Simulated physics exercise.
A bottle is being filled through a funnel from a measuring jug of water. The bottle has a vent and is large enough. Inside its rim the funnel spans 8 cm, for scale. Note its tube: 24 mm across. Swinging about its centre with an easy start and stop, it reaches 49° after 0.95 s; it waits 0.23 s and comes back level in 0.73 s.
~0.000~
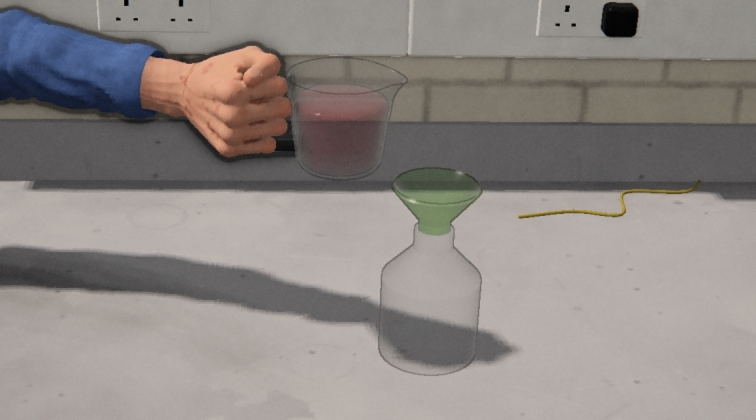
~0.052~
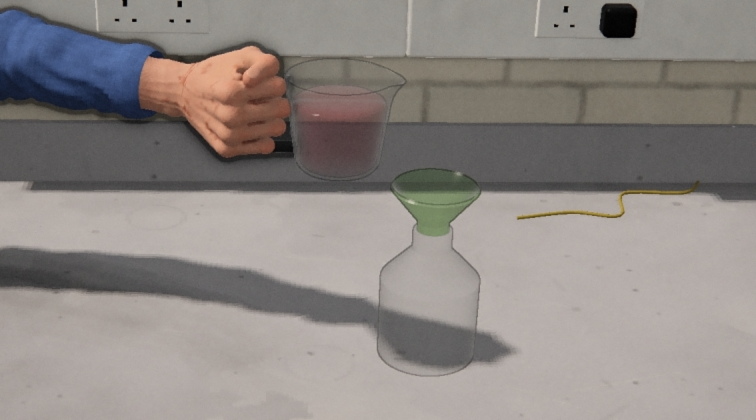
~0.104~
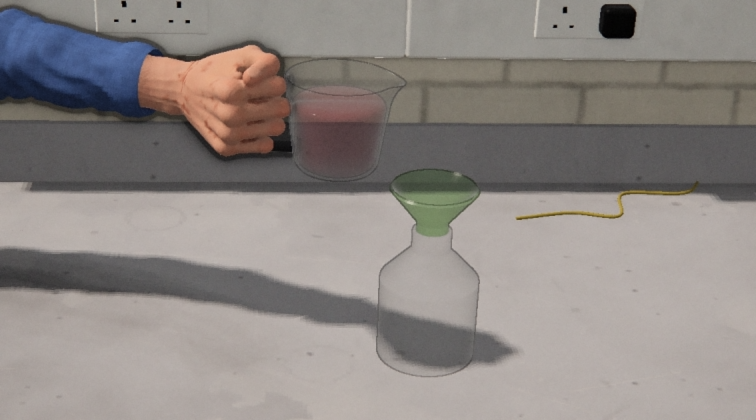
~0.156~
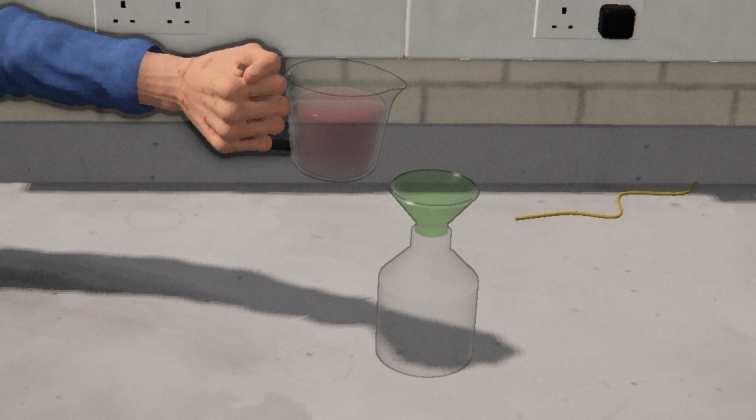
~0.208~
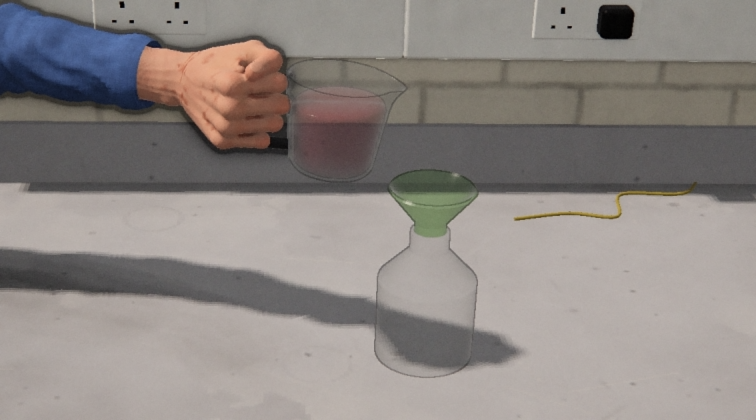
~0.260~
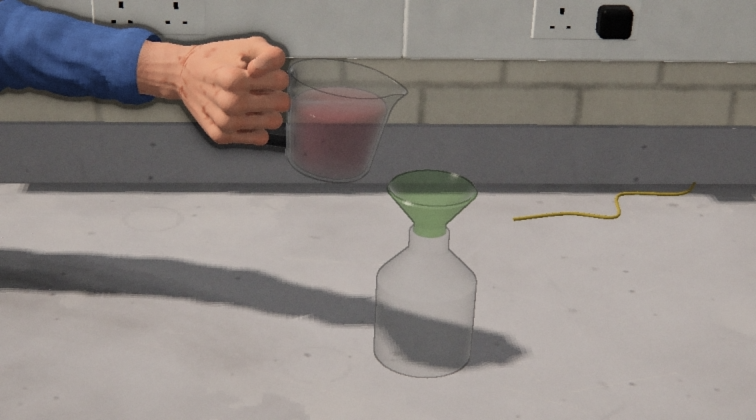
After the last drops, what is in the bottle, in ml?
160 ml or so makes it through.
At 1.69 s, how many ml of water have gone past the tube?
The volume is close to 160 ml.
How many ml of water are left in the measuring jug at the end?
Remaining volume: Approx. 290 ml.
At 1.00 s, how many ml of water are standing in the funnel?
Around 35 ml.
After 0.69 s the tilt is 40° and 0 ml has passed the tube, 0 ml is in the funnel, 435 ml in the measuring jug and 0 ml has missed.
After 1.00 s the tilt is 49° and 35 ml has passed the tube, 35 ml is in the funnel, 345 ml in the measuring jug and 0 ml has missed.
After 1.33 s the tilt is 44° and 100 ml has passed the tube, 45 ml is in the funnel, 290 ml in the measuring jug and 10 ml has missed.
After 1.69 s the tilt is 10° and 155 ml has passed the tube, 0 ml is in the funnel, 285 ml in the measuring jug and 10 ml has missed.
In the end 155 ml has passed the tube, 0 ml is in the funnel, 285 ml in the measuring jug and 10 ml has missed.
